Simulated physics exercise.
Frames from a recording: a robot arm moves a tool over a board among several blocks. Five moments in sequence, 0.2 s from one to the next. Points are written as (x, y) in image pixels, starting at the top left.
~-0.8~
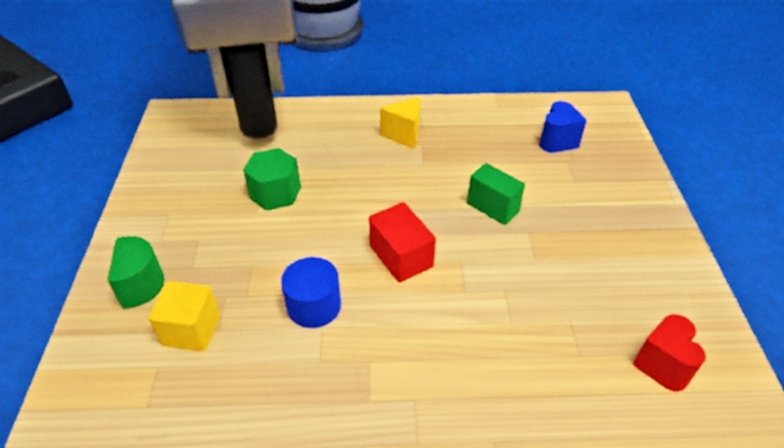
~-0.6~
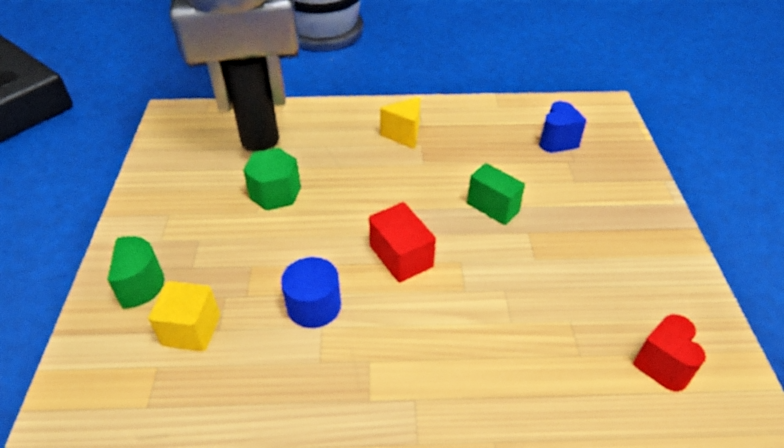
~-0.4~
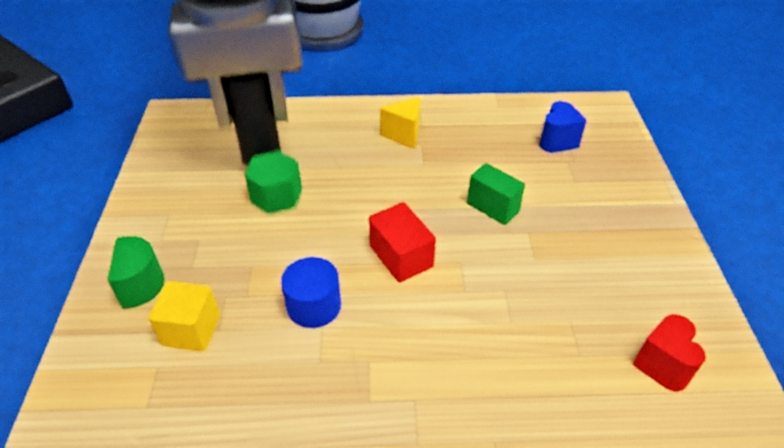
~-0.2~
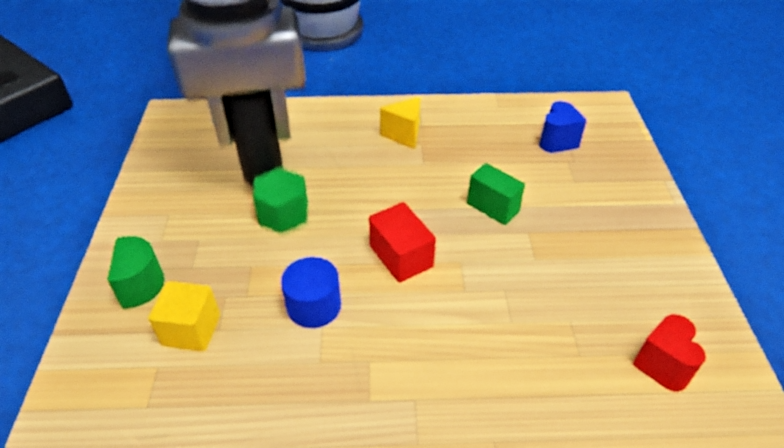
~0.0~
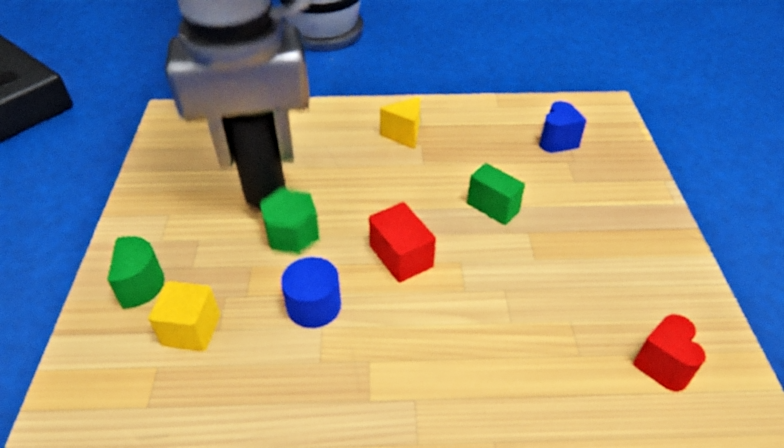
A light wooden board on a blue surface is seen from above at an angle by a still camera. Scattered on it are green, yellow, blue and red blocks, including a green hexagon at upper left, a blue cylinder below it and a red heart at lower right. A robot arm's black tool moves toward the viewer, meets the hexagon and pushes it forward and slightly right.
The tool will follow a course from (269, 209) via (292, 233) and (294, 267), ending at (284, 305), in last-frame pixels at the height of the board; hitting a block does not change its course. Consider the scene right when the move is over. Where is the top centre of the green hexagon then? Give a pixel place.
If I read the scene right, the answer is (336, 267).
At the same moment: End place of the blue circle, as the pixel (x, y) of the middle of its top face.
It is at (325, 318).
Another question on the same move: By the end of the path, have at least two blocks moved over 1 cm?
Yes, that is how it ends up.
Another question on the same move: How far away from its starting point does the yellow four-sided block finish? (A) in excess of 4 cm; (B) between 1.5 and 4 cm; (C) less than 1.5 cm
Correct choice: C.
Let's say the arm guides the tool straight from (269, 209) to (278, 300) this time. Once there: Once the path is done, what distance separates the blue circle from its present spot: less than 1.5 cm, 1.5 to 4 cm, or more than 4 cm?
It travels between 1.5 and 4 cm.
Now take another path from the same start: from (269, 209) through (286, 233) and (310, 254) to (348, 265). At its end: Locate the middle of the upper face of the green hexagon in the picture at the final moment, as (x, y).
Pixel (362, 275).
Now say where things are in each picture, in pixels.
The first frame shows tool tip (259, 128); block tops, yellow four-sided block (180, 302); green hexagon (270, 164); blue circle (310, 278).
The second frame shows tool (261, 141); blocks unchanged.
The third frame shows tool (262, 157); green hexagon (272, 168).
The fourth frame shows tool (264, 175); green hexagon (279, 186).
The fifth frame shows tool (266, 196); yellow four-sided block (180, 302); green hexagon (288, 207); blue circle (310, 278).
On the path given first. One third of the way, tool (290, 221); green hexagon (311, 236); blue circle (311, 281).
Two thirds of the way, tool (292, 254); green hexagon (330, 261), turned 15° anticlockwise; blue circle (320, 308).
At the end, tool (281, 292); yellow four-sided block in place; green hexagon (336, 267), turned 30° anticlockwise; blue circle (325, 318).
